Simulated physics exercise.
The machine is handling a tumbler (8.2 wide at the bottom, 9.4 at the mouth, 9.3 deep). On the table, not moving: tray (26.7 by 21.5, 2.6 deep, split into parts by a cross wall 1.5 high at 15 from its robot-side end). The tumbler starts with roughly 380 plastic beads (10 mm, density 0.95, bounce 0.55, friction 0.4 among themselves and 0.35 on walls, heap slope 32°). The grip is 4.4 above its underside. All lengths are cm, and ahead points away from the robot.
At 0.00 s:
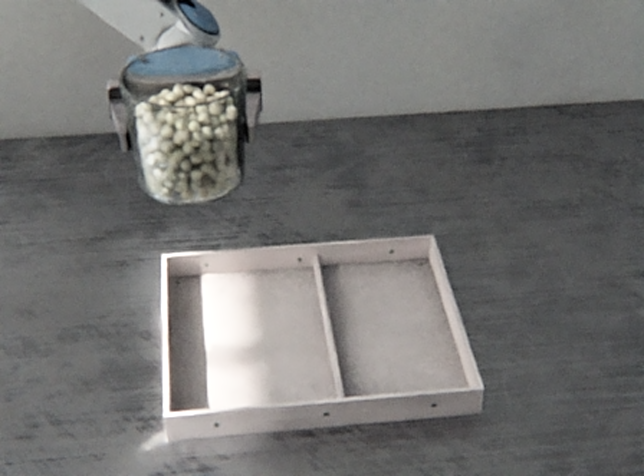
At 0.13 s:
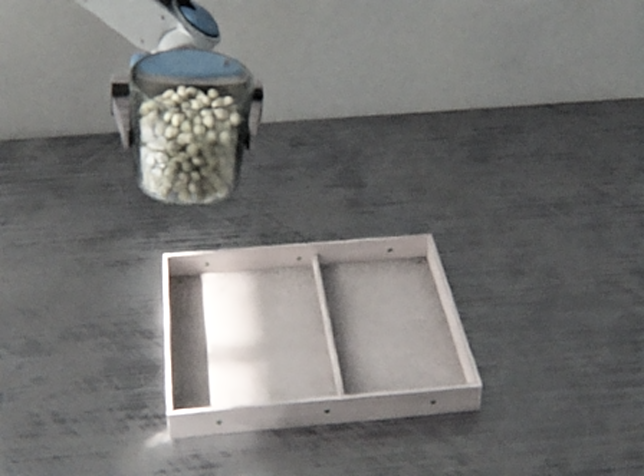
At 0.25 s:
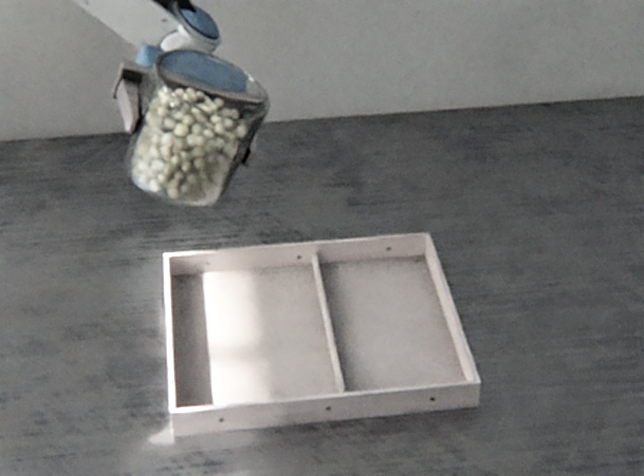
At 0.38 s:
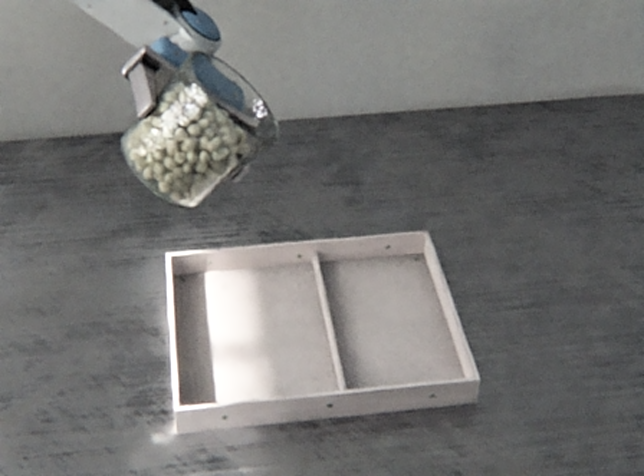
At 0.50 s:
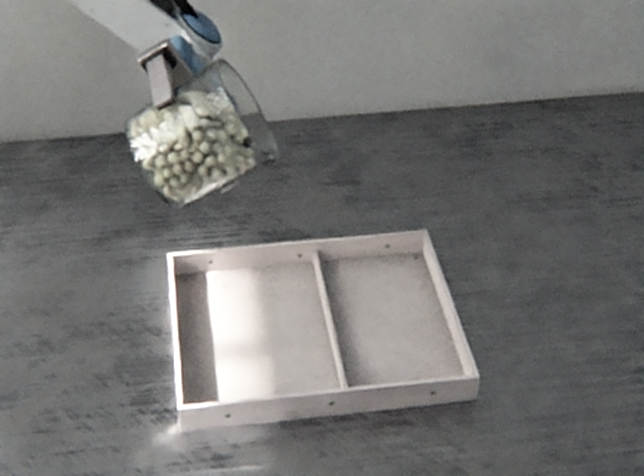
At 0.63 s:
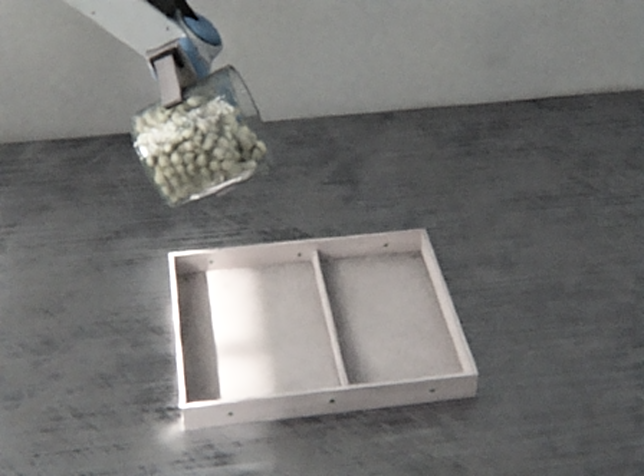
A robot arm held a clear tumbler of pale beads above a divided, light-colored tray on a dark table, then steadily tilted it far over to the right while the tray stayed still.
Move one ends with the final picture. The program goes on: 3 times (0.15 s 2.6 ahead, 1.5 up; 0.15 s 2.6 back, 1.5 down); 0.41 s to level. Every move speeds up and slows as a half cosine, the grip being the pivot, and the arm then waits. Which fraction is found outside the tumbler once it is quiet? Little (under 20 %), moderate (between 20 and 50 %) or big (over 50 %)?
Answer: Moderate; between 20 and 50 % of the plastic beads finish outside the tumbler.
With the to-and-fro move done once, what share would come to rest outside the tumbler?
It would be near 10 per cent.
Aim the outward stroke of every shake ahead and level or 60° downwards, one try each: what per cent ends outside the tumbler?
About 25 and 0 per cent.
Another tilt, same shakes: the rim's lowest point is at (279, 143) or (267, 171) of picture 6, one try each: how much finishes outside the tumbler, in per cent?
About 5 and 65 per cent.
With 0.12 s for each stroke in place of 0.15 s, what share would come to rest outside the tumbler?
Then about 50 per cent.
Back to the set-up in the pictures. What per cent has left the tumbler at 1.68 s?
About 30 per cent by then.
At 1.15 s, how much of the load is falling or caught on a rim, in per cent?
Some 5 per cent.
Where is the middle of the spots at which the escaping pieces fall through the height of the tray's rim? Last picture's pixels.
Around (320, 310).
After 1.15 s, tilted 68° forward, highest piece 26 above the table; 331 in the tumbler, 17 in the robot-side part, 10 in the far-side part, 19 in flight or on a rim.
After 1.68 s, tilted 48° forward, highest piece 26 above the table; 273 in the tumbler, 56 in the robot-side part, 42 in the far-side part, 3 on the table or floor, 3 in flight or on a rim.
After 2.14 s, level, highest piece 27 above the table; 273 in the tumbler, 58 in the robot-side part, 43 in the far-side part, 3 on the table or floor.
After 3.19 s, level, highest piece 27 above the table; 273 in the tumbler, 58 in the robot-side part, 43 in the far-side part, 3 on the table or floor.
In the end, 273 in the tumbler, 58 in the robot-side part, 43 in the far-side part, 3 on the table or floor. That is 28 % outside the tumbler.
